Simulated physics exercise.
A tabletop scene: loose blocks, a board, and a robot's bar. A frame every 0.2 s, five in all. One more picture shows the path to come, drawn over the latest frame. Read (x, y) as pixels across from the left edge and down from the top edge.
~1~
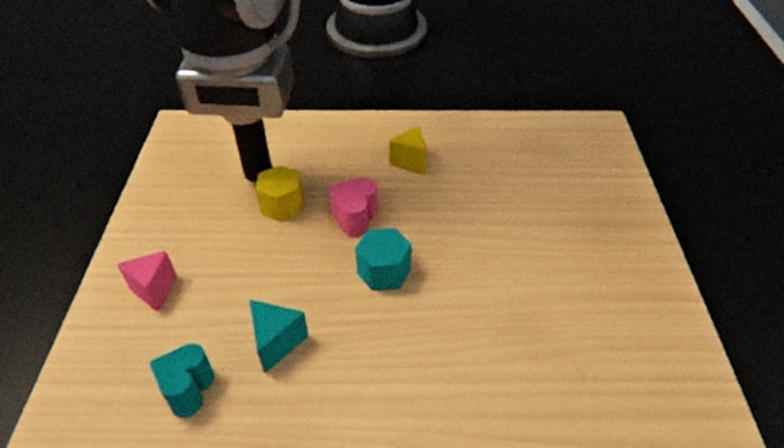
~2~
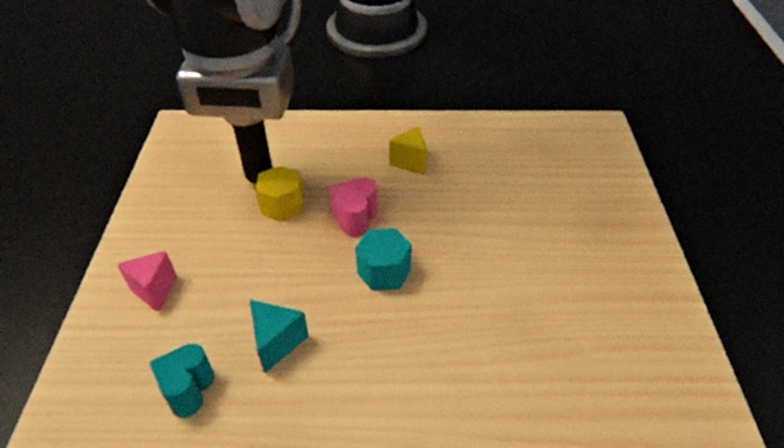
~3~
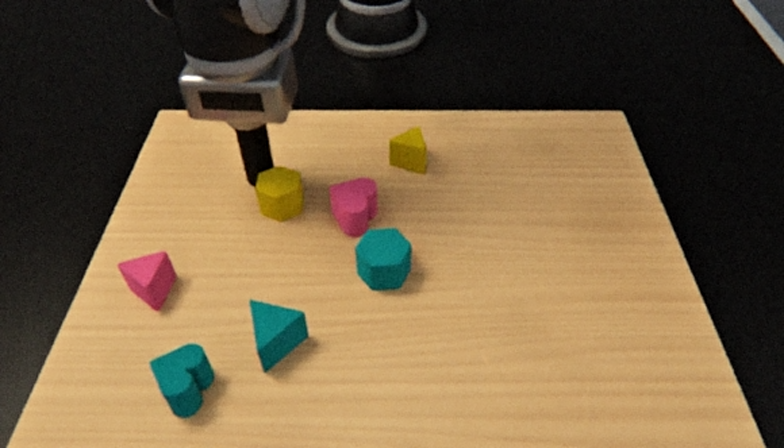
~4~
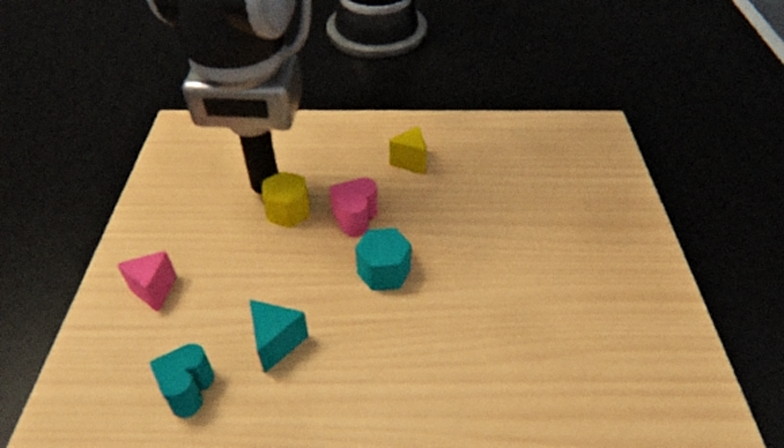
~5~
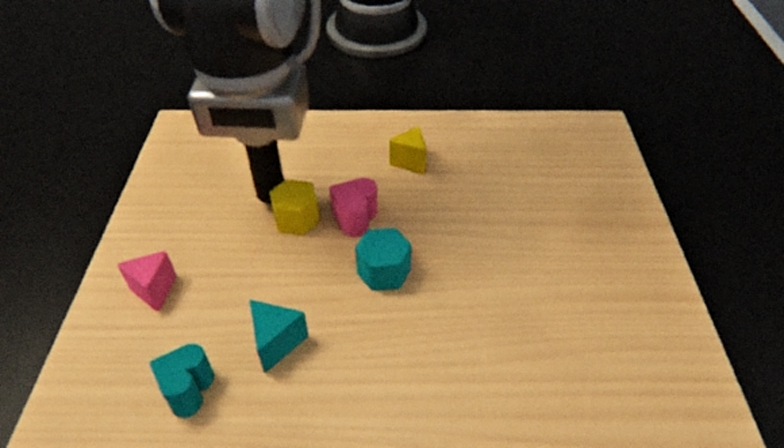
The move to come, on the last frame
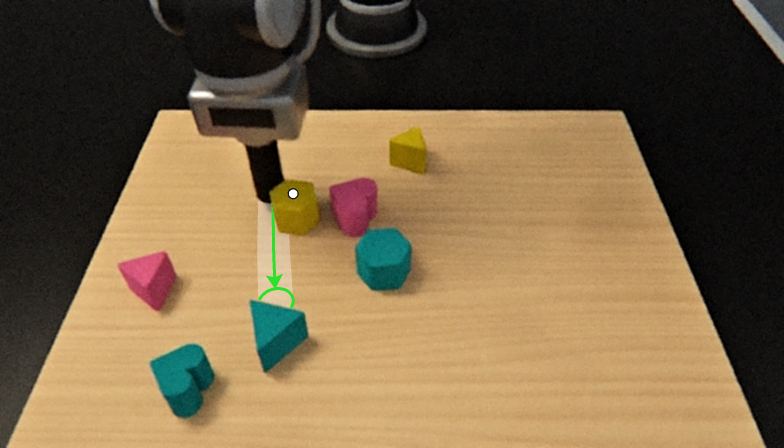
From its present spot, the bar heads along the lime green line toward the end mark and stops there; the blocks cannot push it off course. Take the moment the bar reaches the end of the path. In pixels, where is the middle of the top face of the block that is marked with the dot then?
The spot you're after is about (308, 208) in the image.
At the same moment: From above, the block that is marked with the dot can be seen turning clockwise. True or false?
False - the claim does not hold.
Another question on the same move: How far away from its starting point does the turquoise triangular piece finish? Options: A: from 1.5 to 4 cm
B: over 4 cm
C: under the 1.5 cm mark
Answer: C.
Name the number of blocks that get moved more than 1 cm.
The number will come to 1.
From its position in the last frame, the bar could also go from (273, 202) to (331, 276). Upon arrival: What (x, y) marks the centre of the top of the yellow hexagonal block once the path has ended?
Final place: (367, 238).
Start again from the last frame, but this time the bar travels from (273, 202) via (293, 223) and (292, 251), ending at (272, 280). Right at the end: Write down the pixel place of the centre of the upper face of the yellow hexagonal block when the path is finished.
Around pixel (330, 223).
The drawn path runs in a line from (273, 202) to (276, 302); the dot is on the yellow hexagonal block.
The first path, step by step. One third of the way, bar at (272, 224); yellow hexagonal block at (307, 207), turned 40° anticlockwise.
Two thirds of the way, bar at (272, 258); yellow hexagonal block at (308, 208), turned 45° anticlockwise.
At the end, bar at (274, 294); turquoise triangular piece not moved; yellow hexagonal block at (308, 208), turned 45° anticlockwise.
